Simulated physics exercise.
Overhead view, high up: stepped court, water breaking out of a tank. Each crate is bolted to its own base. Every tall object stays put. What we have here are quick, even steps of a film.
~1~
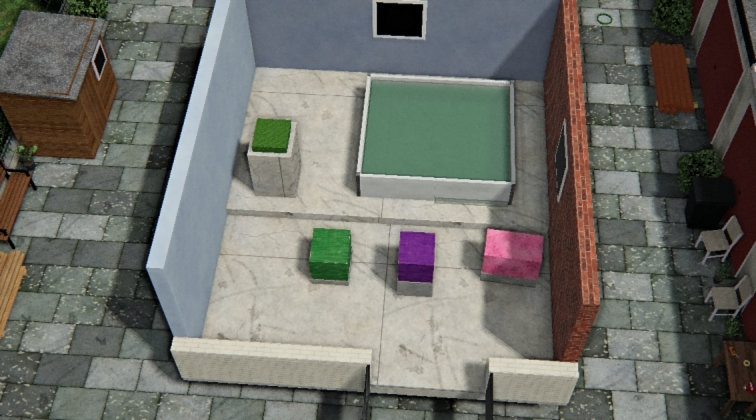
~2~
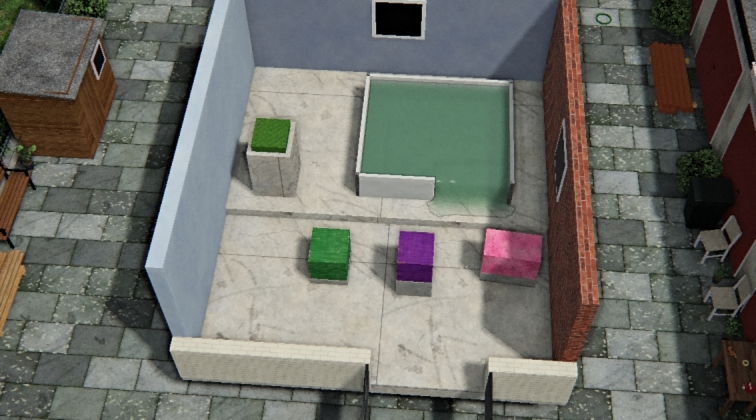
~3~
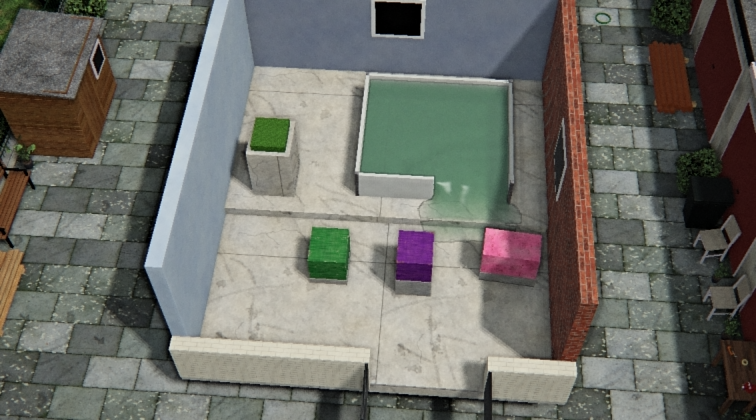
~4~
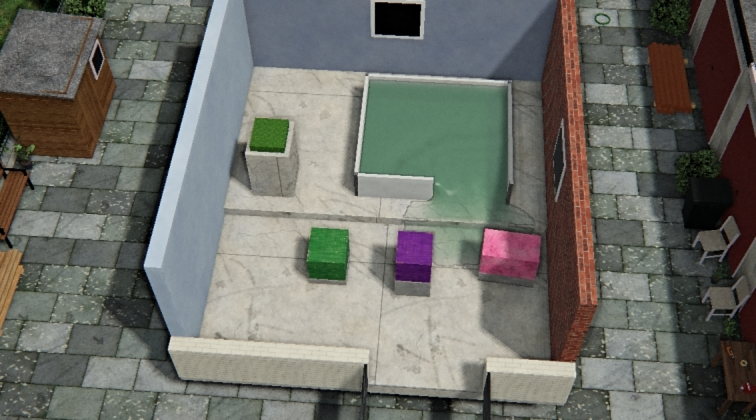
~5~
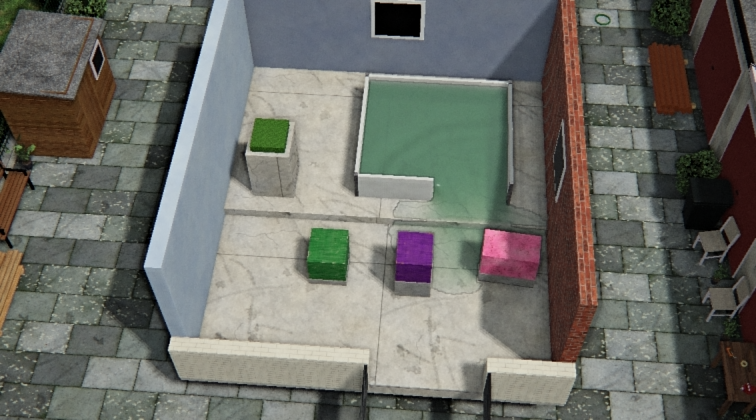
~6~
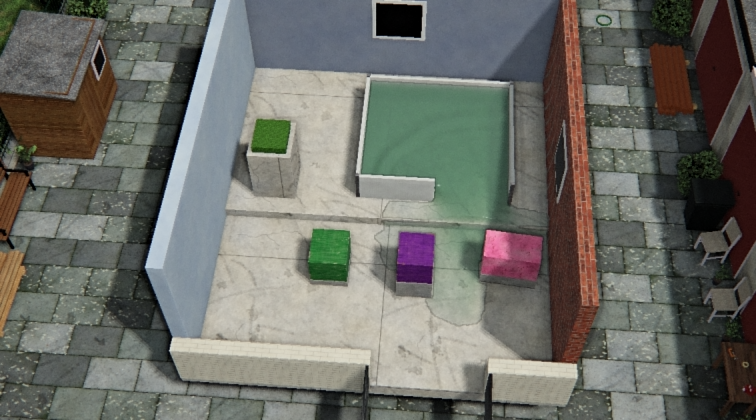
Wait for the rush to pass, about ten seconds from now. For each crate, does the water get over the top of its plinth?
My prediction: The pink crate gets dampened by the water, the green crate avoids any dampness from the water, the purple crate avoids any dampness from the water.
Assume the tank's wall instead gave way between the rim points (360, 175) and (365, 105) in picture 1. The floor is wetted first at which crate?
The green one.
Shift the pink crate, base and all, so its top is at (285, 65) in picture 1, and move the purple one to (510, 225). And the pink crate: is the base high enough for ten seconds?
The pink crate simply stays high and dry.
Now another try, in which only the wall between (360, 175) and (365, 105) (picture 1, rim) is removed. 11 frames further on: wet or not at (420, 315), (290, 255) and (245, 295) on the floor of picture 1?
Place one: Spared by the leak. Place two: Reached by the flood. Place three: Reached by the flood.
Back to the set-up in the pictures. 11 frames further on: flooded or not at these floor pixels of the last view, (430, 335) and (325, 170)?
The first place is inundated and the second is spared.
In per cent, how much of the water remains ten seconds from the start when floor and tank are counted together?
It comes to roughly 62 per cent.
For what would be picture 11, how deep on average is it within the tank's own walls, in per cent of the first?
Roughly 80 percent.
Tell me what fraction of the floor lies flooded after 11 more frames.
It comes to roughly 35 in a hundred.
A moment on, water covers 20 % of the floor; the pink crate water round its plinth, the green crate water round its plinth, the purple crate water round its plinth.
Next, water covers 35 % of the floor; the pink crate water round its plinth, the green crate water round its plinth, the purple crate water round its plinth.
Then, water covers 45 % of the floor; the pink crate water round its plinth, the green crate water round its plinth, the purple crate water round its plinth.
Later, water covers 60 % of the floor; the pink crate water round its plinth, the green crate water round its plinth, the purple crate water round its plinth.
In the end, water covers 75 % of the floor; the pink crate was topped, the green crate stayed above the water, the purple crate stayed above the water.
